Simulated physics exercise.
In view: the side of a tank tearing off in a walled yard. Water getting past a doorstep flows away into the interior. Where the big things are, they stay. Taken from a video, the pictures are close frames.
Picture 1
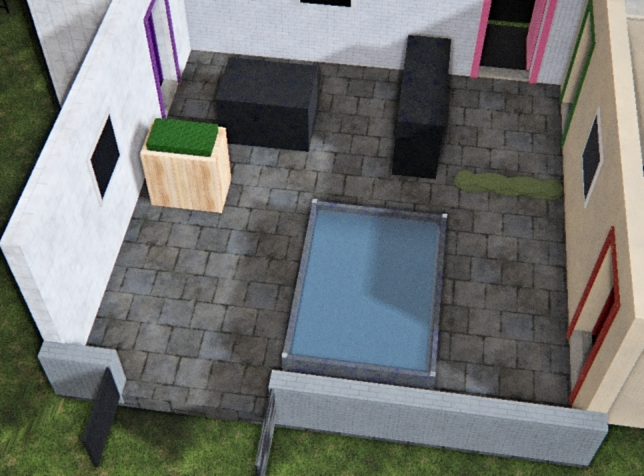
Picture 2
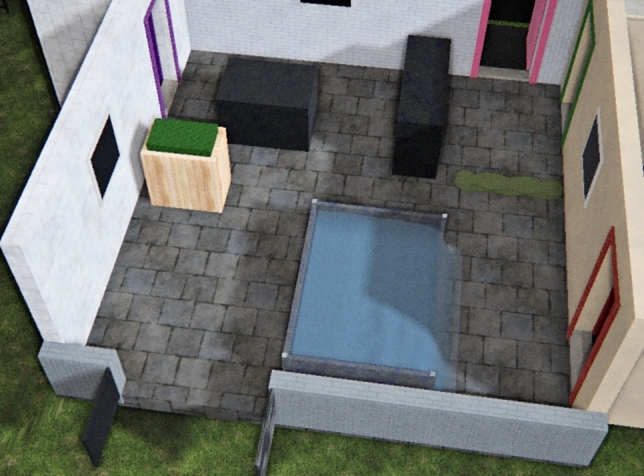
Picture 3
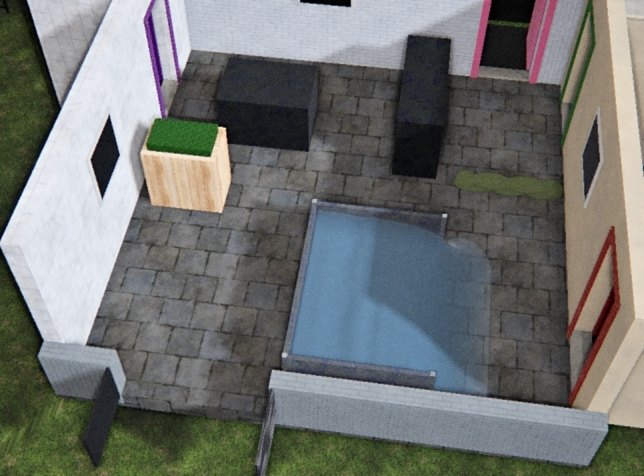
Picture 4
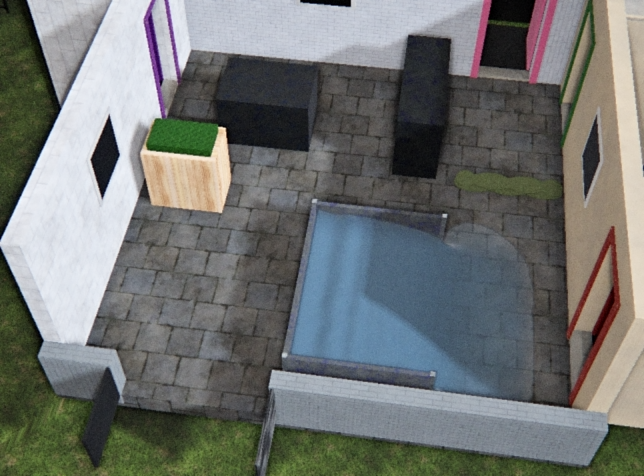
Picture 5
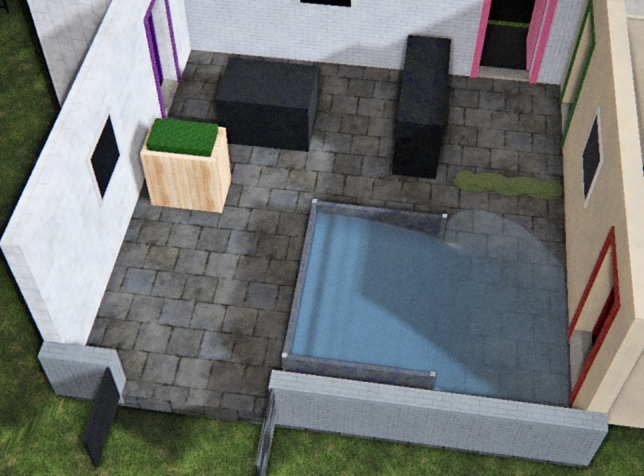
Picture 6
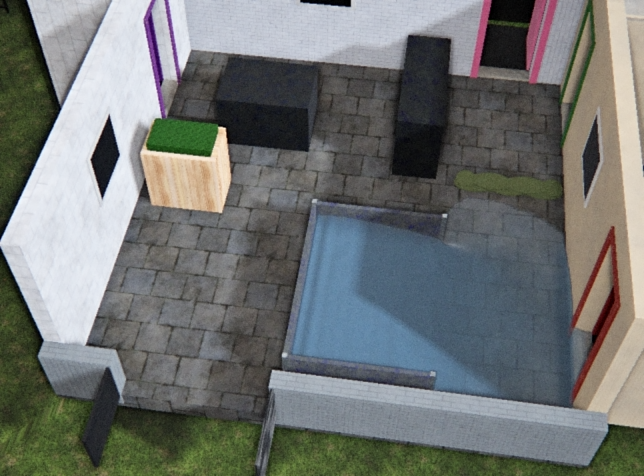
Water poured out through the open right side of the tank in the walled yard, spreading in a rounded sheet across the grey paving until it reached the wall by the red-framed opening.
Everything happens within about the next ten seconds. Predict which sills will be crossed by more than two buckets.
In order: Green door: Little enough water. Pink door: Too much water. Purple door: Little enough water. Red door: Too much water.
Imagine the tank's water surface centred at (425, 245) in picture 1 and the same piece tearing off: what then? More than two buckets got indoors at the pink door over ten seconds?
I'd say the pink door crosses the line.
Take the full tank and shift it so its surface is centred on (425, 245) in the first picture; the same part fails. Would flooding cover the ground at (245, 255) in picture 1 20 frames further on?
My call for that spot: Not reached.
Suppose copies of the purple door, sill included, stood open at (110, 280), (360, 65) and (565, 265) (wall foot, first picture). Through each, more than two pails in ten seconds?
Well, the first is below the limit, the next is below the limit, and the last is above the limit.
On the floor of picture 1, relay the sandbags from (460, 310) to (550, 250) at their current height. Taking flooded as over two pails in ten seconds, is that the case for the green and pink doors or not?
The green door overshoots while the pink door overshoots.
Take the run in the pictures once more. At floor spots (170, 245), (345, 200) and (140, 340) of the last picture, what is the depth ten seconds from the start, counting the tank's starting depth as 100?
Depths of roughly 4, 8 and 10 per cent.
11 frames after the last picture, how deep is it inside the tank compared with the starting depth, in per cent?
My best guess is about 28 per cent.
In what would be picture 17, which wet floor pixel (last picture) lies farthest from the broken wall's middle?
Estimated pixel: (558, 90).
A moment on, water covers 20 % of the floor; the green door not reached, the pink door not reached, the purple door not reached, the red door over two buckets in.
Next, water covers 30 % of the floor; the green door wet at the sill, nothing in, the pink door not reached, the purple door not reached, the red door far over two buckets in.
Then, water covers 50 % of the floor; the green door wet at the sill, nothing in, the pink door under two buckets in, the purple door not reached, the red door far over two buckets in.
Later, water covers 75 % of the floor; the green door wet at the sill, nothing in, the pink door over two buckets in, the purple door wet at the sill, nothing in, the red door far over two buckets in.
In the end, water covers 95 % of the floor; the green door under two buckets in, the pink door over two buckets in, the purple door wet at the sill, nothing in, the red door far over two buckets in.
